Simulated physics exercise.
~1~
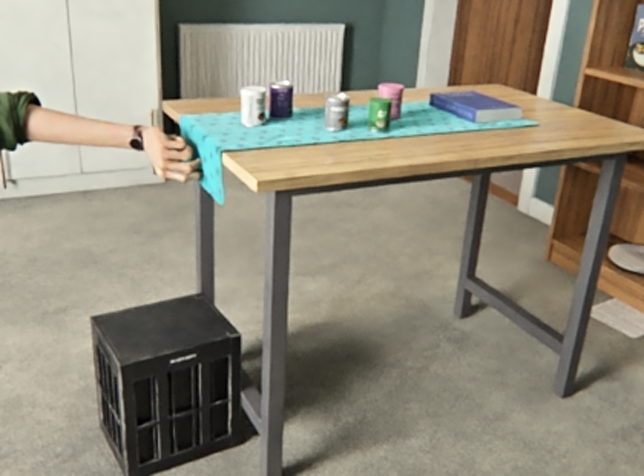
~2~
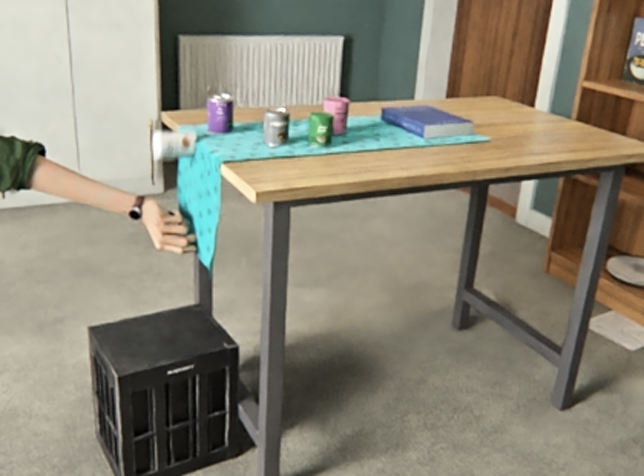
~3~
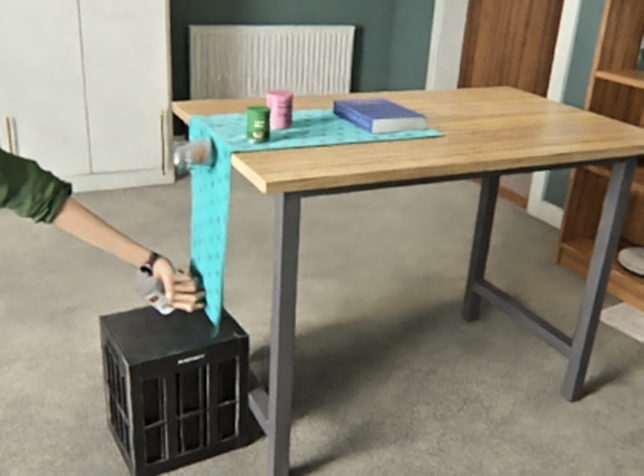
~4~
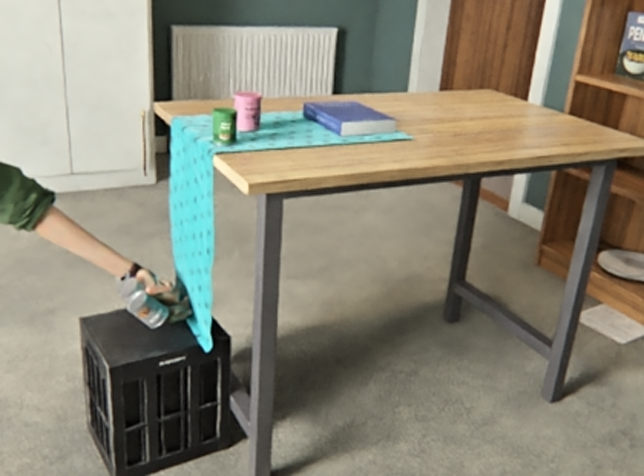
A turquoise cloth is pulled down by a hand onto the black crate, and three cans leave the table.
